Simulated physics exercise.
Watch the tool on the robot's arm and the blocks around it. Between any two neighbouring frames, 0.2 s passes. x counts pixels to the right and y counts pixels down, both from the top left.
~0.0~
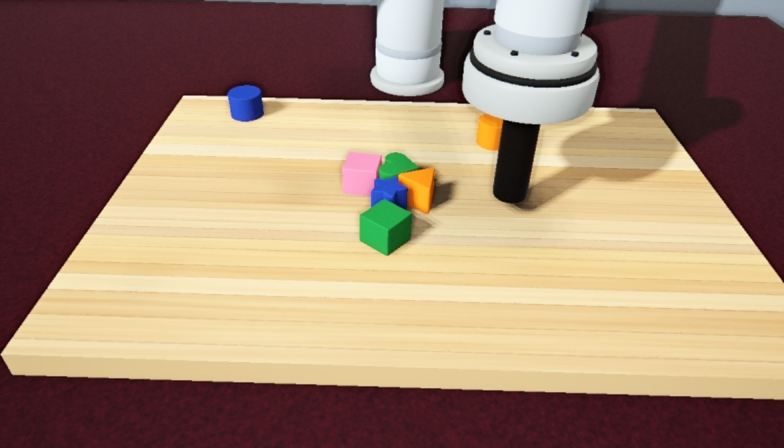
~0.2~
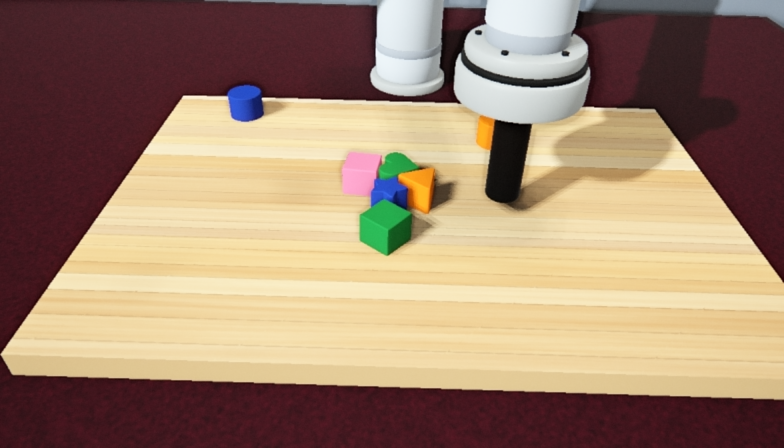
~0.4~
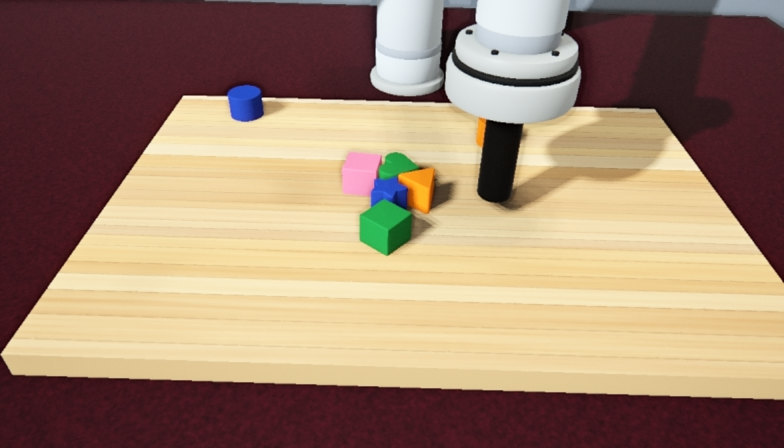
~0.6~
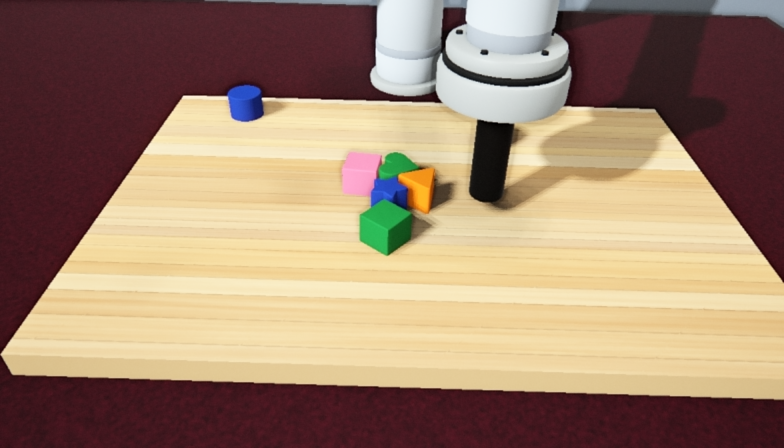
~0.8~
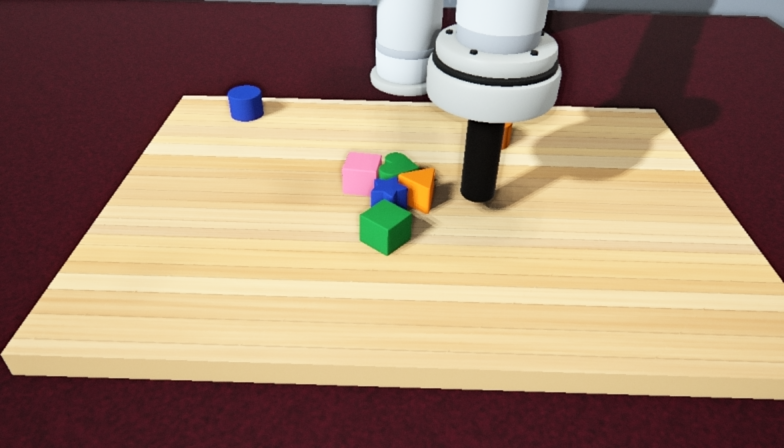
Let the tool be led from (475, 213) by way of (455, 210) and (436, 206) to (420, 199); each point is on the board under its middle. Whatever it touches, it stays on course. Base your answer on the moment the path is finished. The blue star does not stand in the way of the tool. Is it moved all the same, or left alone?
It is carried off its spot.
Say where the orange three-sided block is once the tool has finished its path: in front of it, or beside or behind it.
It is driven along in front.
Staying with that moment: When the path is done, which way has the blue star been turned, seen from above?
Answer: Against the clock.
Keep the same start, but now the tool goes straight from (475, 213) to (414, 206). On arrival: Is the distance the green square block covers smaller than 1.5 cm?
Going by the path, yes.
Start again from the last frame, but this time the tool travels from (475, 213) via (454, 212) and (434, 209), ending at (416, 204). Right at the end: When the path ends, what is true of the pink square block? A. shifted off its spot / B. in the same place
My answer is option A.
What follows on the original path. Halfway along, tool at (446, 190); nothing pushed yet.
At the end, tool at (421, 181); pink square block at (356, 159); blue star at (379, 188), turned 25° anticlockwise; green heart-shaped block at (391, 157); orange three-sided block at (392, 174).
